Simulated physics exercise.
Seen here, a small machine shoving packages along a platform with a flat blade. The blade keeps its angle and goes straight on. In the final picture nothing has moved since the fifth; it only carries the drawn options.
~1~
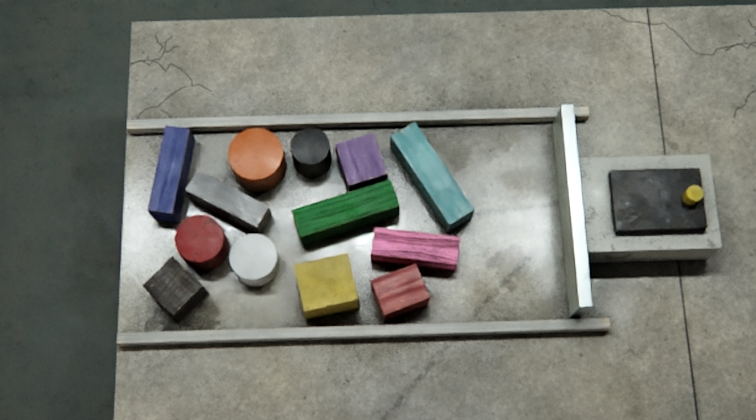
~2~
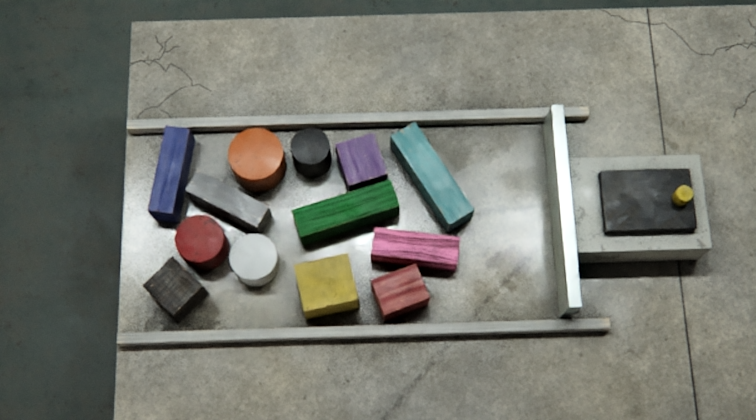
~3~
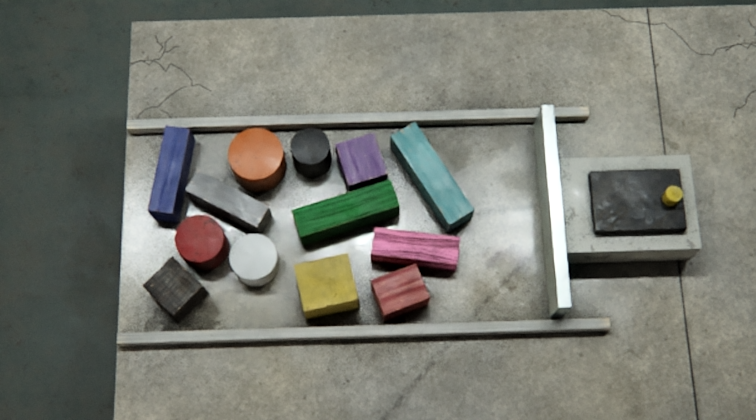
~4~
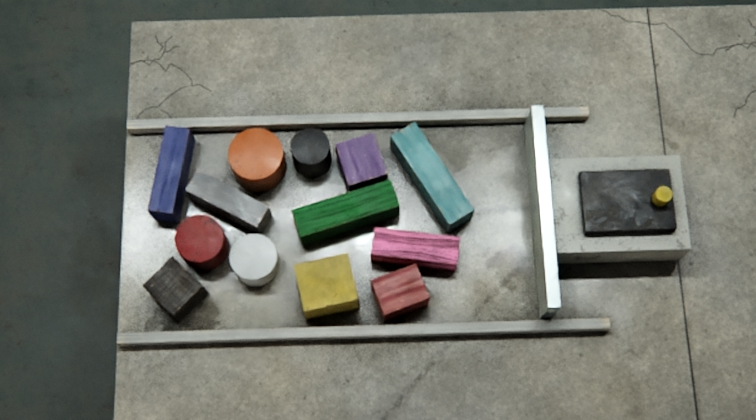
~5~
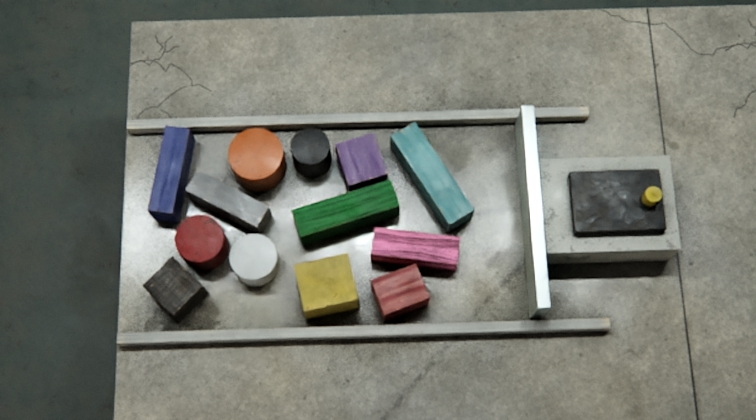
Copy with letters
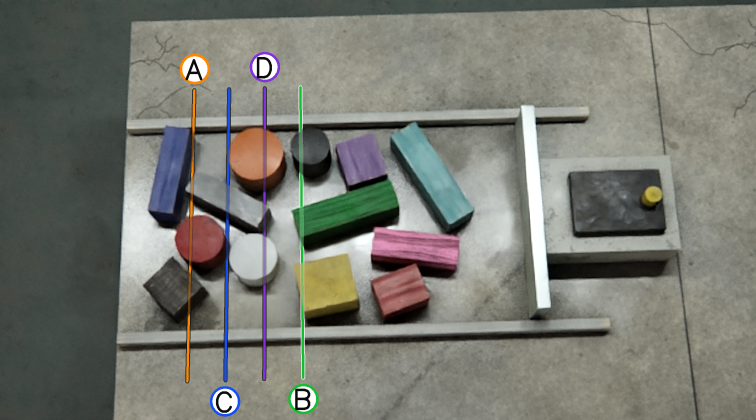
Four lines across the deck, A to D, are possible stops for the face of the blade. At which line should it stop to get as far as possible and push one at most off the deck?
Stop at B.
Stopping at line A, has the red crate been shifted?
Yes.
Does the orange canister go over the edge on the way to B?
By then, no.
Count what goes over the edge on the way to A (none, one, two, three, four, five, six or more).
In all, six or more.
On the copy, A at (191, 229); B at (302, 226); C at (227, 228); D at (265, 227).
On B. First, robot (526, 204); turquoise bar (417, 179); pink stick (400, 252).
Then, robot (442, 206); blue bar (155, 168); grey bar (198, 197).
Finally, robot (379, 208); blue bar (123, 167); black crate (126, 303); none fallen.
By contrast, A drops nine; C drops five; D drops four.
